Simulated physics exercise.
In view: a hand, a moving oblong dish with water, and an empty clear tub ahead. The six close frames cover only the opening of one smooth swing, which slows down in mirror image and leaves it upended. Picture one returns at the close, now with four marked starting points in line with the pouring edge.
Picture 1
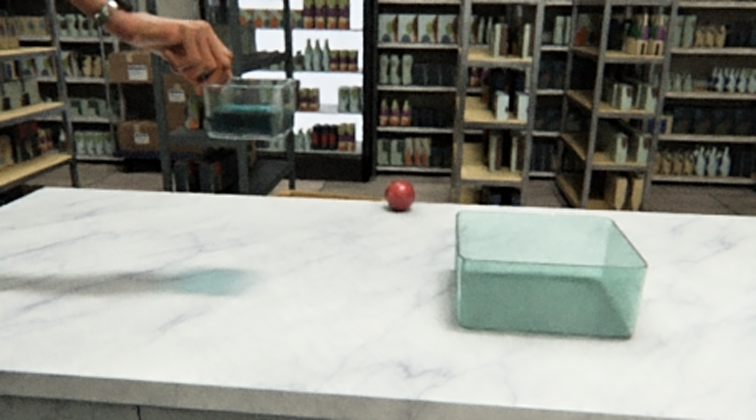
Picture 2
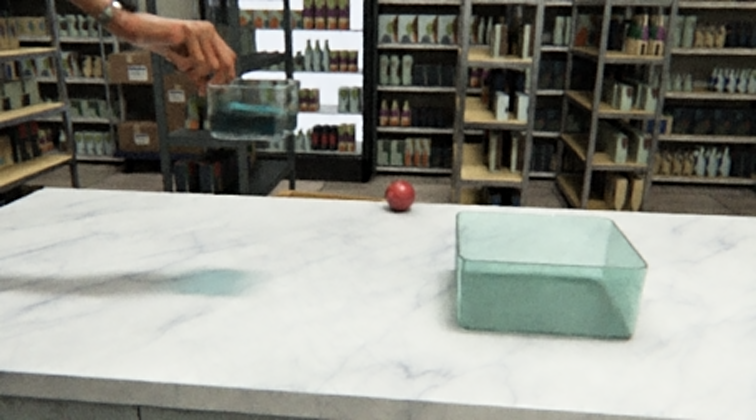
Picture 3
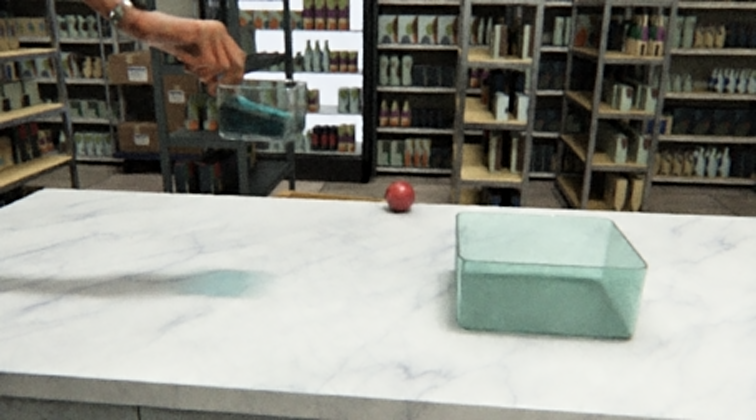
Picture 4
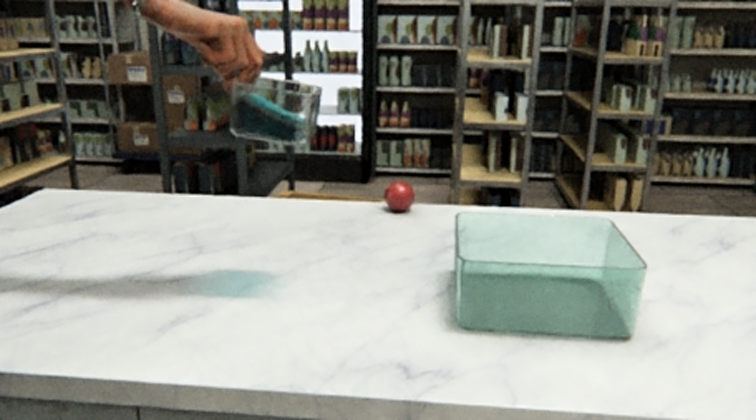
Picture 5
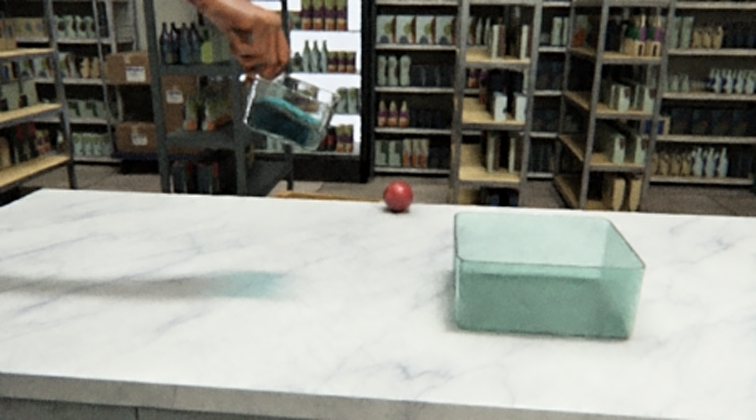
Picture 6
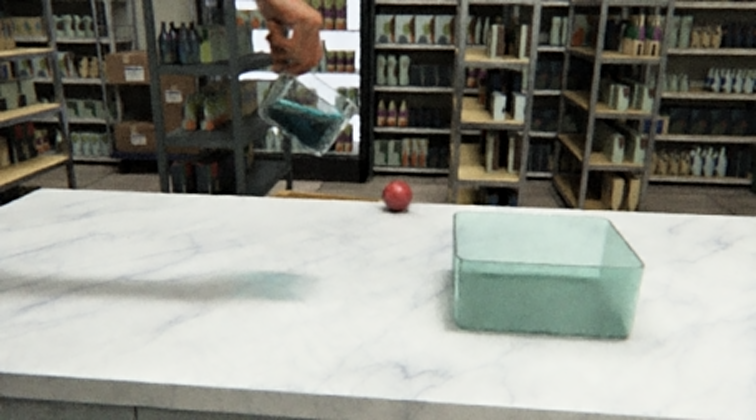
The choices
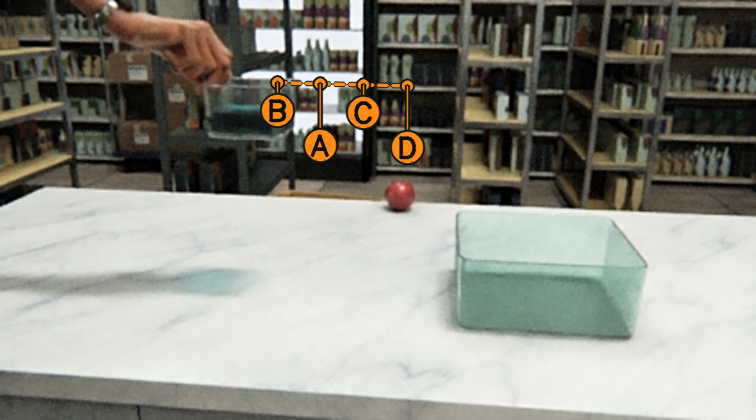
In a room lined with stocked shelves, a hand carries a clear dish of teal liquid rightward above a marble counter holding a red ball and a greenish clear tub, then increasingly tilts the dish to the right.
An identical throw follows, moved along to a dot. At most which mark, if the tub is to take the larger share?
I would pick spot A.
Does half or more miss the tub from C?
No, not at all.
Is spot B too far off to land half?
Yes.
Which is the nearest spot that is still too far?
It is B.
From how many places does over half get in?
Three of the four.
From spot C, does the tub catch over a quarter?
Yes, it does.
On the marked copy, A at (320, 83); B at (277, 82); C at (363, 84); D at (407, 85).
Choosing A, about 71 % lands in the tub, 23 % falls short and 6 % goes beside or beyond.
Choosing B, about 11 % lands in the tub, 88 % falls short.
Choosing C, about 85 % lands in the tub, 7 % falls short and 8 % goes beside or beyond.
Choosing D, about 91 % lands in the tub, 2 % falls short and 6 % goes beside or beyond.
